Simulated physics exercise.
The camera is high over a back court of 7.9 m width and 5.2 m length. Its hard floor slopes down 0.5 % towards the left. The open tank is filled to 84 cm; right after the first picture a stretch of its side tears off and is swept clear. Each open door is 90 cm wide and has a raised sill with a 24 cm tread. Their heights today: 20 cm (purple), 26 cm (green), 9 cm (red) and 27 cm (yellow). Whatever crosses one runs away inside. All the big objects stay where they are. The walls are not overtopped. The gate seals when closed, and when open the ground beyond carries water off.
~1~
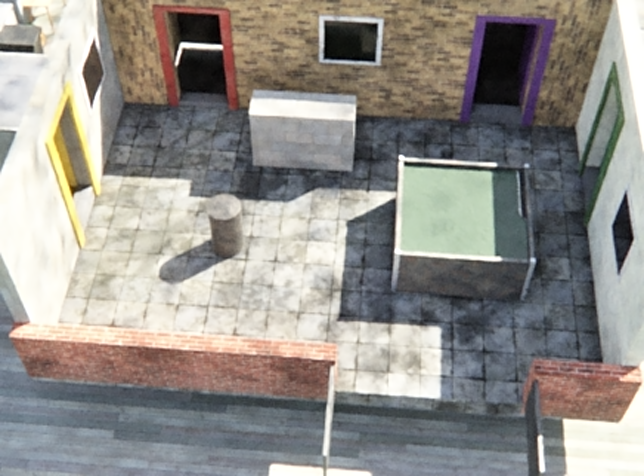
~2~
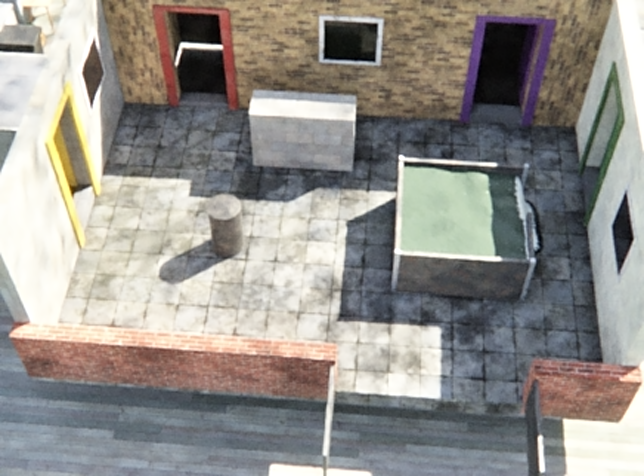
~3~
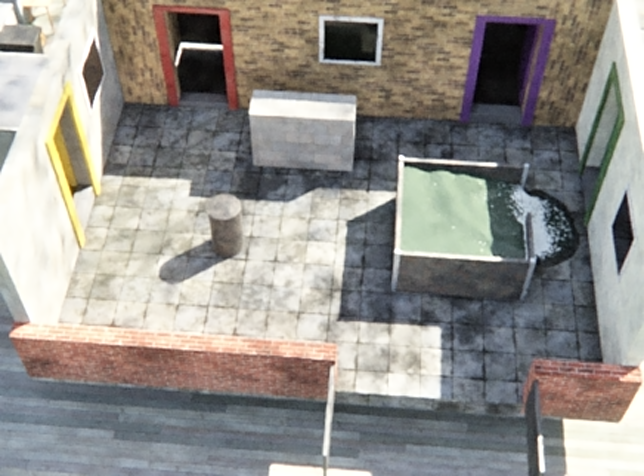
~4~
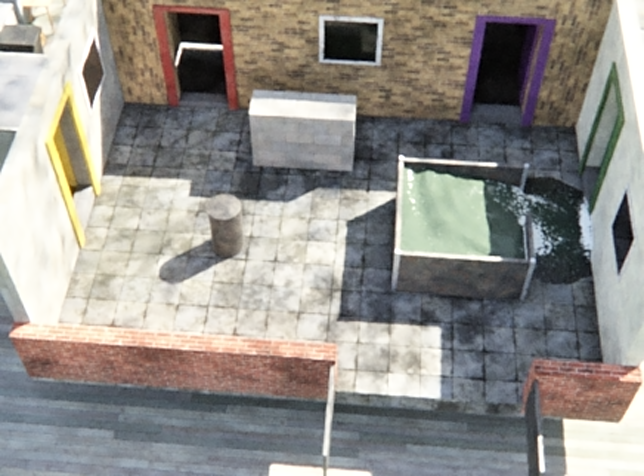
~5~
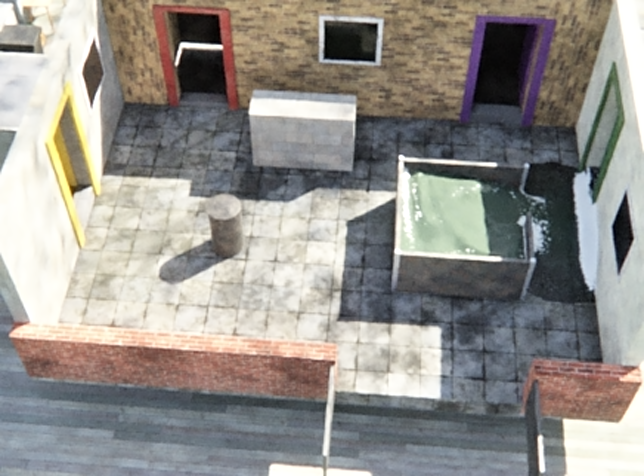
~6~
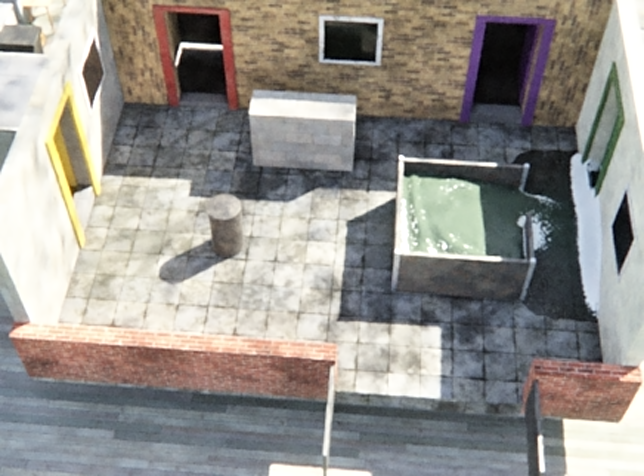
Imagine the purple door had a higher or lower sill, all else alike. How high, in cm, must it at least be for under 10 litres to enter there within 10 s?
Close to 17 cm is just enough.
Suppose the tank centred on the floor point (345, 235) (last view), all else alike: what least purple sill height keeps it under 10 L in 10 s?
Some 19 cm.
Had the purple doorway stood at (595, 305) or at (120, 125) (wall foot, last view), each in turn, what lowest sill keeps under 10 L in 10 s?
Roughly 12.0 and 13.5 cm.
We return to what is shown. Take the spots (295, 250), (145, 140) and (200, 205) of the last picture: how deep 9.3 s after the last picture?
About 2, 8 and 5 cm.
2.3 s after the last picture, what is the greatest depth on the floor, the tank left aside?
About 34 cm.
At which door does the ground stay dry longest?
Last comes the yellow one.
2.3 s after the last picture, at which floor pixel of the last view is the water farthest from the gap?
Around (266, 116).
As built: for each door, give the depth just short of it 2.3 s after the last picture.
In cm: Purple 18, green 28, red 0, yellow 0.
Then, 0.7 s after the last picture water covers 15 % of the floor, deepest (57 cm) near (579, 231); 6 cm at the purple door, 0 litres in over its 20 cm sill.
Then, 2.3 s after the last picture water covers 40 % of the floor, deepest (34 cm) near (579, 231); 18 cm at the purple door, 2 litres in over its 20 cm sill.
Then, 9.3 s after the last picture water covers 95 % of the floor, deepest (12 cm) near (67, 293); 6 cm at the purple door, 3 litres in over its 20 cm sill.
At the purple door as built, the water peaked near 19 cm, 2.1 s after the last picture.
Run again over the same 10 s with other heights there, 17 litres in over 15 cm, 3 litres over 20 cm. The limit of 10 litres is kept from about 17 cm up.
